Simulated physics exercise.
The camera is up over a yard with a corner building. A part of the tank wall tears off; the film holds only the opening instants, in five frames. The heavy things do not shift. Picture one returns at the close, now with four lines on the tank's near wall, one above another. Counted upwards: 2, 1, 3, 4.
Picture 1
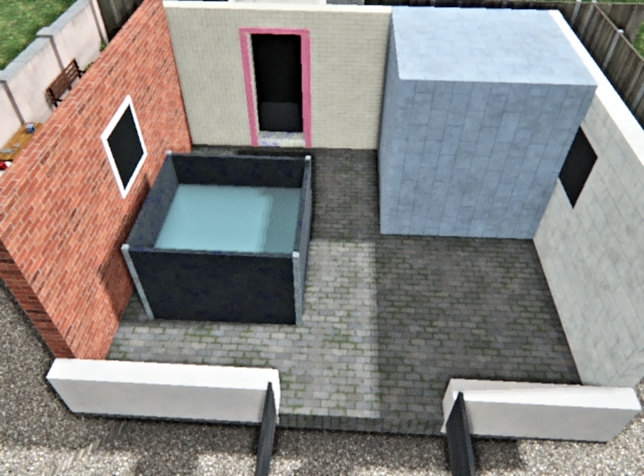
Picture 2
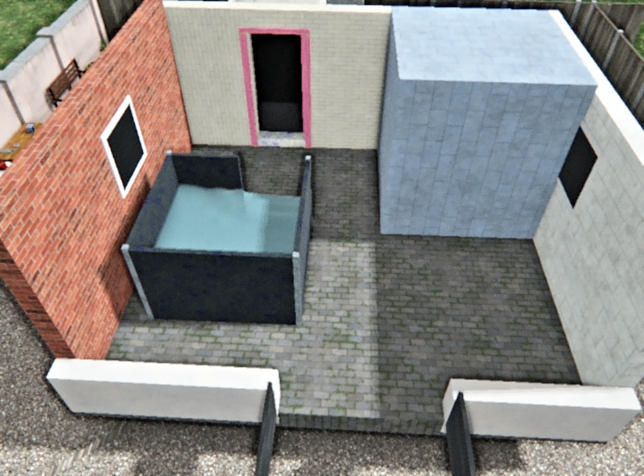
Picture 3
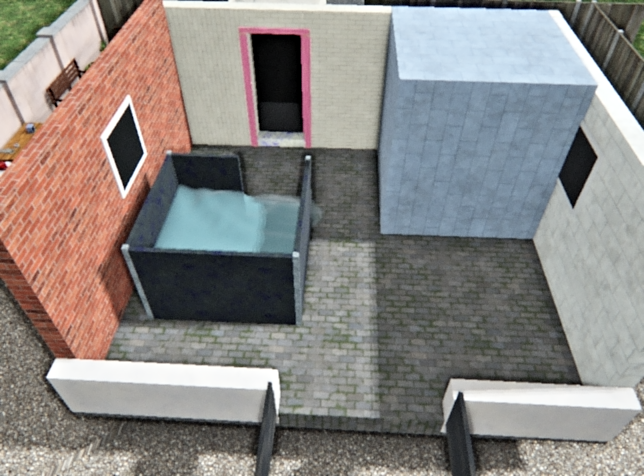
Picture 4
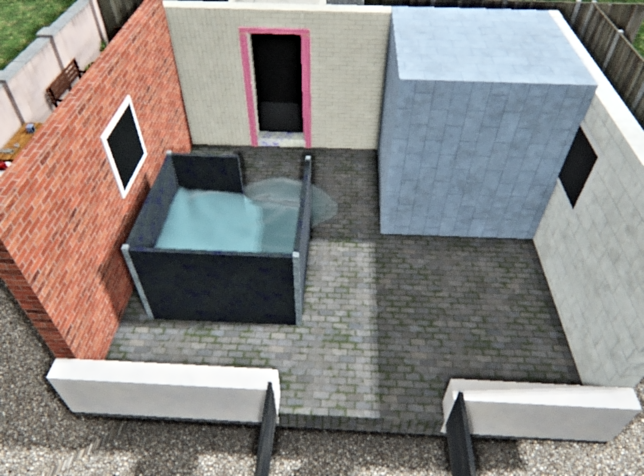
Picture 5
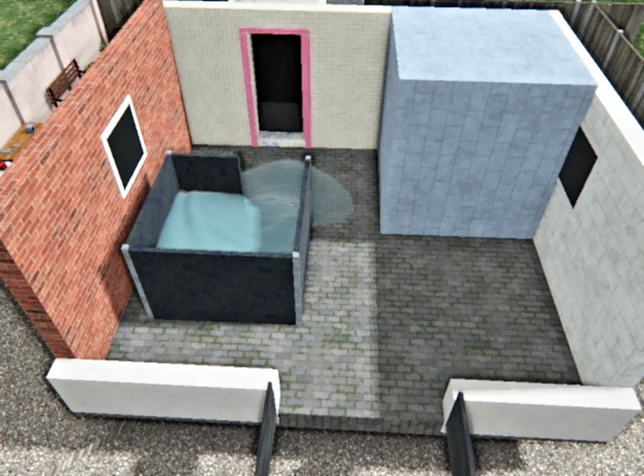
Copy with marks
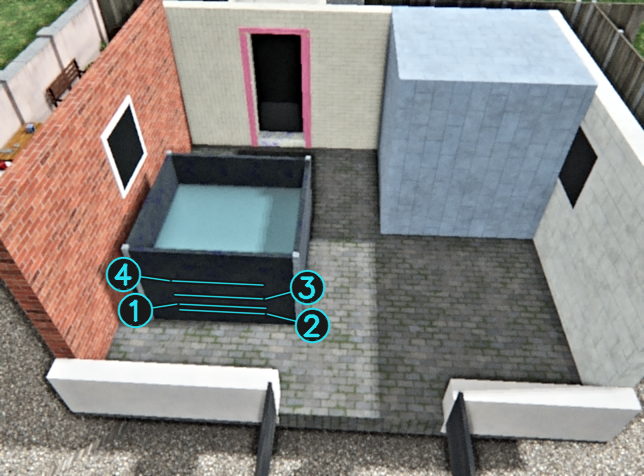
Water in a dark tank beside a brick wall poured out through a gap that opened at its back corner, then spread in a thin, rounded sheet across the paving near the pink-framed doorway.
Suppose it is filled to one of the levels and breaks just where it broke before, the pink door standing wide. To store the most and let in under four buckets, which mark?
1 is the one.
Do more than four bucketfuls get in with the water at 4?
Yes, it does.
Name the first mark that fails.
That would be 3.
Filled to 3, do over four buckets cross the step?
Yes, it does.
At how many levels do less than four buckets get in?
Two of the four.
In cyan, 1 at (221, 306); 2 at (222, 311); 3 at (219, 296); 4 at (216, 282); from the bottom up 2, 1, 3, 4.
Choosing 1, a splash gets over, under a bucket.
Choosing 2, nothing gets over.
Choosing 3, about 11 bucketfuls get in.
Choosing 4, dozens of bucketfuls pour in.
